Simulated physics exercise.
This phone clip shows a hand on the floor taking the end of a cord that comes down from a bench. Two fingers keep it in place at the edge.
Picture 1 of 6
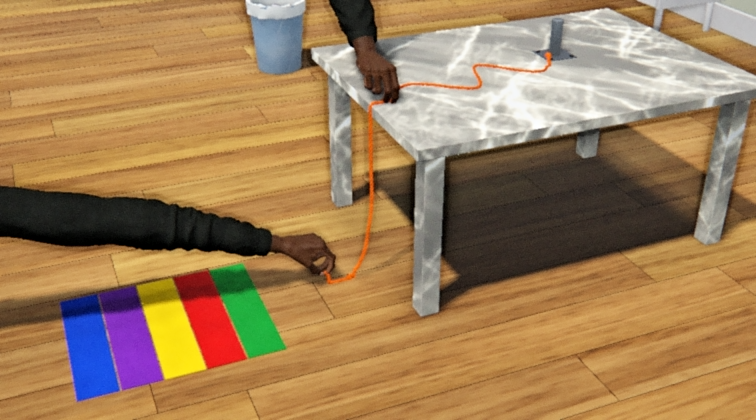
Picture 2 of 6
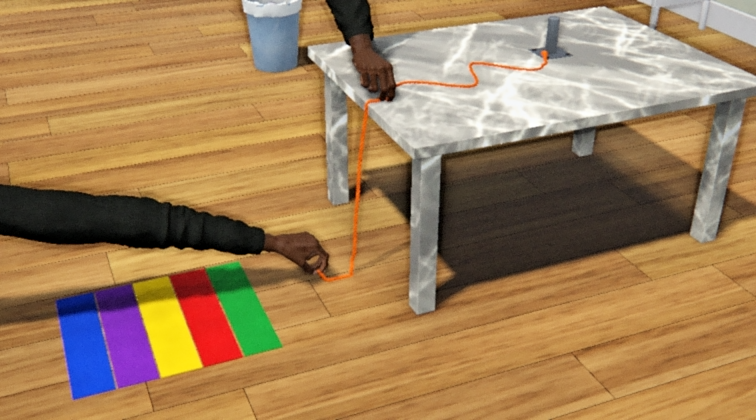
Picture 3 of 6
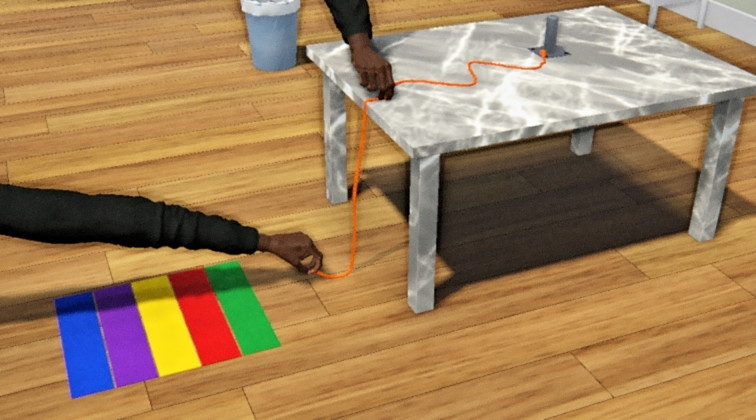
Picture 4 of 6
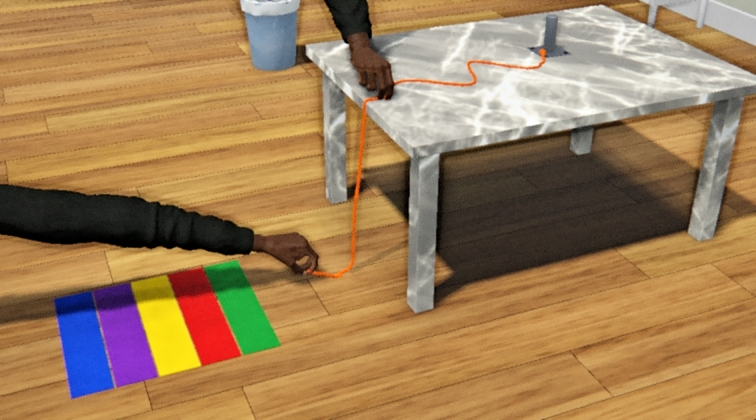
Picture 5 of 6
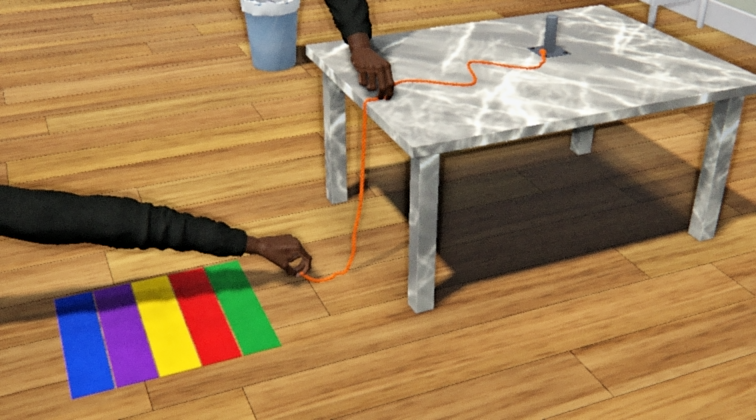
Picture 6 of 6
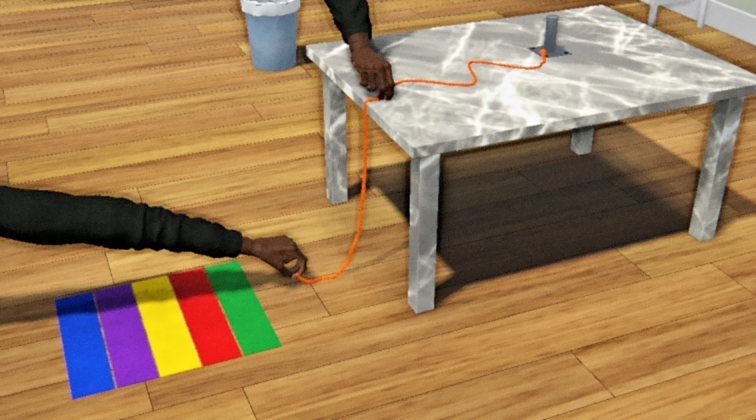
An orange cord runs across a grey-and-white marbled table, under a hand at its near left edge, and down to another dark-sleeved hand near the floor, seen from above. On the wood floor at lower left lies a mat striped blue, purple, yellow, red and green, with a bin behind. After a slight early camera shift, the lower hand draws the cord's end slowly a little leftward while the upper hand stays put.
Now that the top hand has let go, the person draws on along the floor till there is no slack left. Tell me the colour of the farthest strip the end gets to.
The farthest it gets is blue.
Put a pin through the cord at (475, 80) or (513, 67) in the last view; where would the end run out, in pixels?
Estimated pixels: (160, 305), then (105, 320).
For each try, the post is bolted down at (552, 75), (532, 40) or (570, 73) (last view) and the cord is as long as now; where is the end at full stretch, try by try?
First close to (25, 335), next close to (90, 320), last close to (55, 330).
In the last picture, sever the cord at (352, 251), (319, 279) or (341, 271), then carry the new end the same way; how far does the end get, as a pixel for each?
Try 1: About (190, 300). Try 2: About (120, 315). Try 3: About (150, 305).
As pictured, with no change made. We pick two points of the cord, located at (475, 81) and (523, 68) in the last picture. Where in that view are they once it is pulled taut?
Around (406, 84), then around (493, 64).
Soon after, end near (154, 307); over yellow.
Then, end near (105, 318); over purple.
At full stretch, end near (75, 324); over blue. The end stops over the blue strip.
